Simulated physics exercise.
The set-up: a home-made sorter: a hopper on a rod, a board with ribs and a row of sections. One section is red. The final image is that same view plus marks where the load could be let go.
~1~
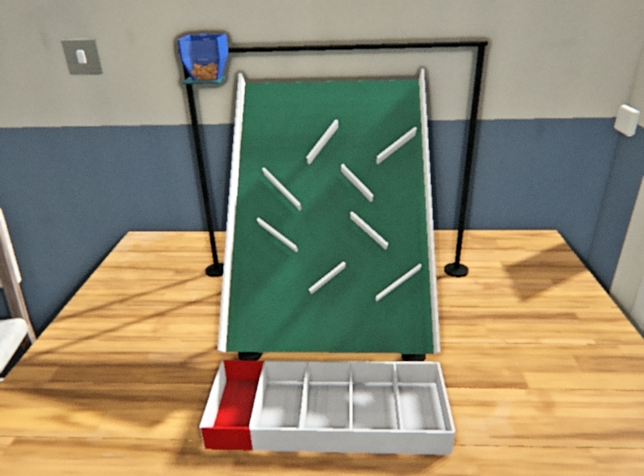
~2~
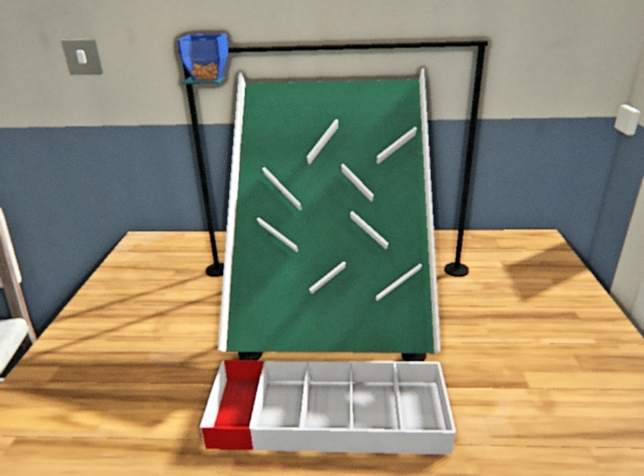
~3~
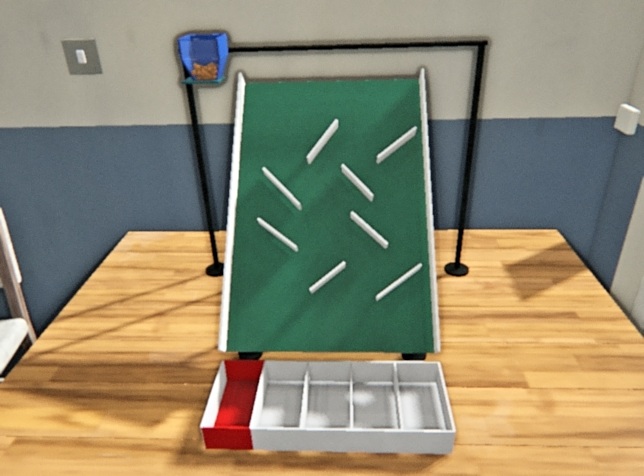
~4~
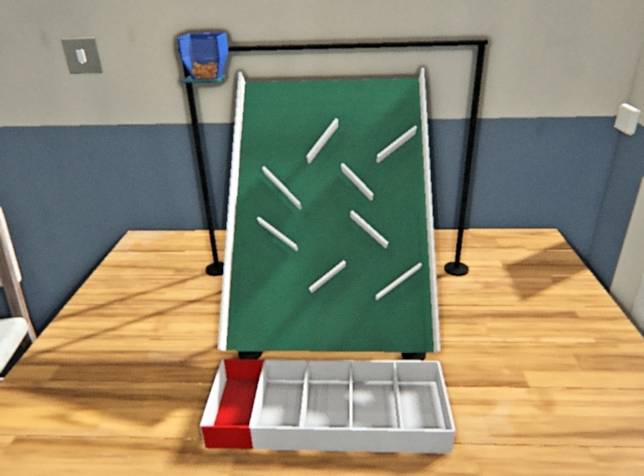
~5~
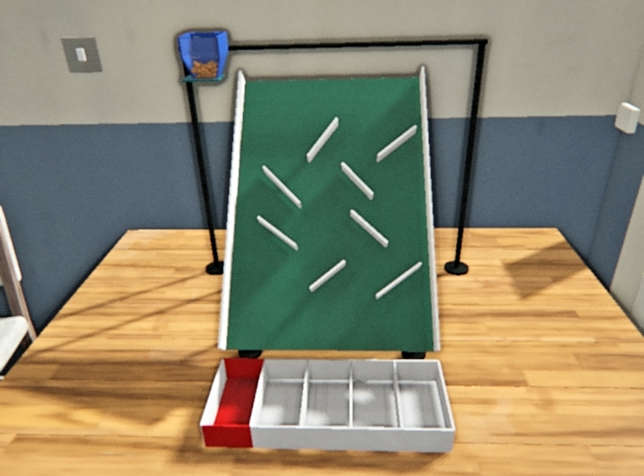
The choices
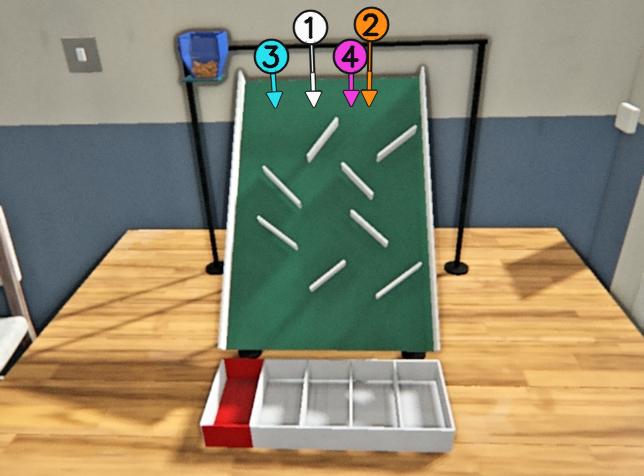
A green ribbed board standing still on a wooden table, with a blue hopper at upper left and a partly red tray below.
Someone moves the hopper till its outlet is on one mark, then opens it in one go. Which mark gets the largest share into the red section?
3 works best here.
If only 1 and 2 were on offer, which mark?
1.
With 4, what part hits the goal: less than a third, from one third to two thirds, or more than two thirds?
It is less than a third.
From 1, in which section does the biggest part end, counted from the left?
The second.
On the marked copy, mark 1 meets the board at (313, 101); mark 2 meets the board at (369, 100); mark 3 meets the board at (275, 101); mark 4 meets the board at (351, 100).
With 1, a small share in the red section, the bulk in other sections.
With 2, only a few in the red section, all but a few in other sections.
With 3, close to a quarter in the red section, close to two thirds in other sections, a small share outside the box.
With 4, a small share in the red section, all but a few in other sections.
